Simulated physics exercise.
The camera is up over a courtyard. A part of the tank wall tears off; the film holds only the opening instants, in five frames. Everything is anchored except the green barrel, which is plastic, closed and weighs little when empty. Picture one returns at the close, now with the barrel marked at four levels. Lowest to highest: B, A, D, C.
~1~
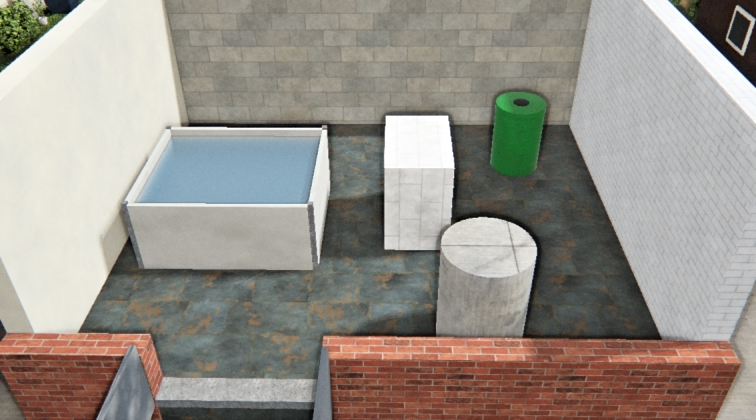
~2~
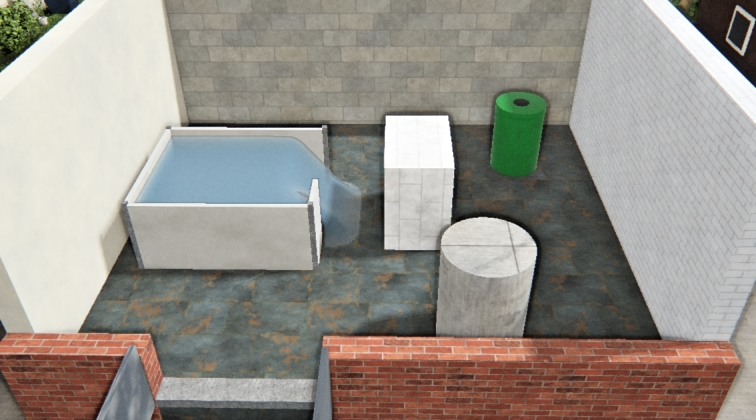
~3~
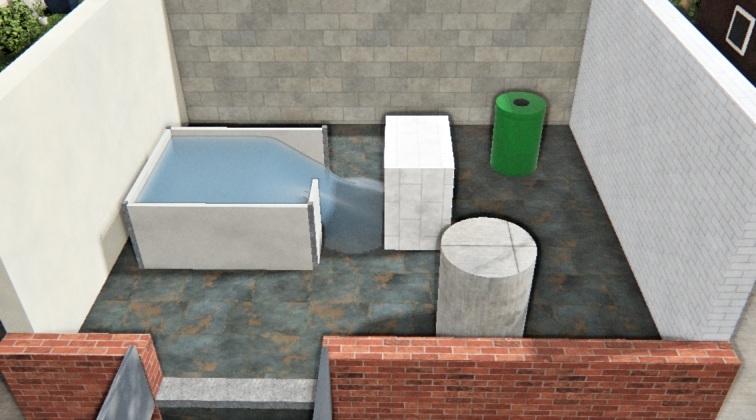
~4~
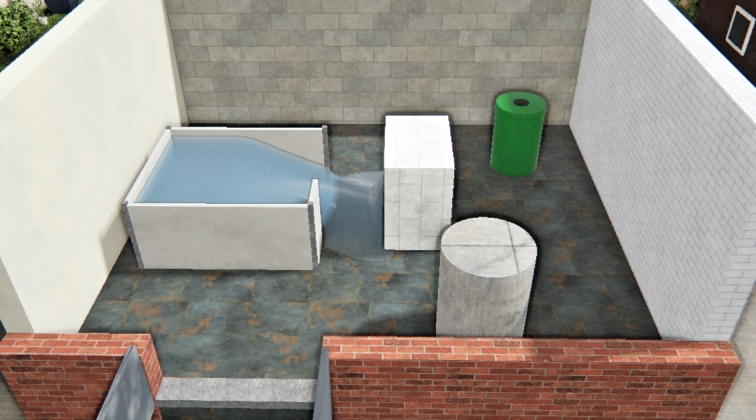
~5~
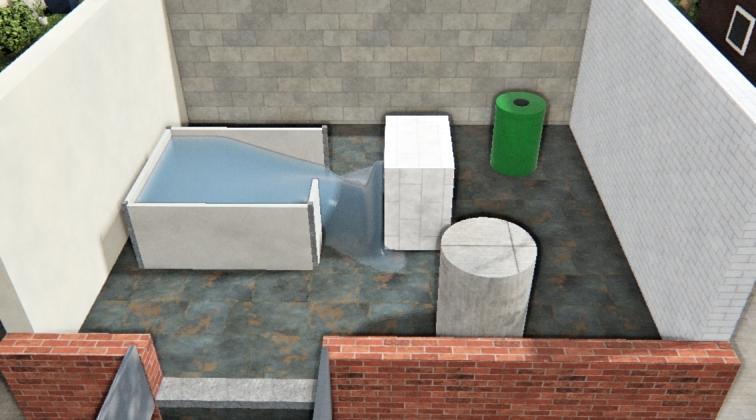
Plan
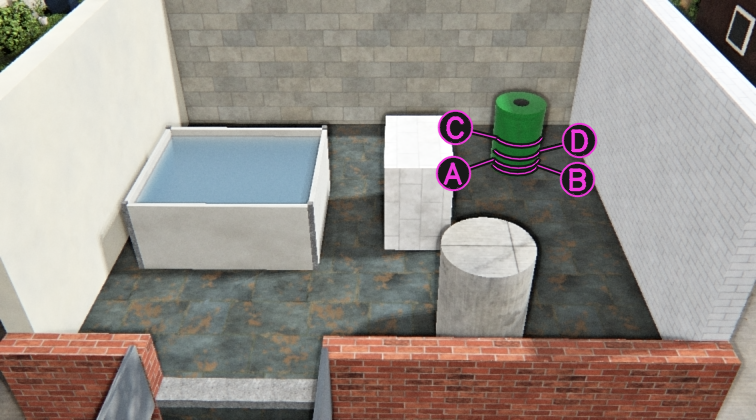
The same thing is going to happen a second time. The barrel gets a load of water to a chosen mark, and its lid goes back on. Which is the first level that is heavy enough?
I would pick mark A.
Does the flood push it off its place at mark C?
No, not at all.
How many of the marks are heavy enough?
Three.
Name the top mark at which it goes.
That would be B.
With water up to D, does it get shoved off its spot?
No, not at all.
On the marked copy, A at (518, 168); B at (517, 173); C at (521, 146); D at (519, 159); from the bottom up B, A, D, C.
For mark A, it does not move.
For mark B, it is pushed about its own width away.
For mark C, it does not move.
For mark D, it does not move.
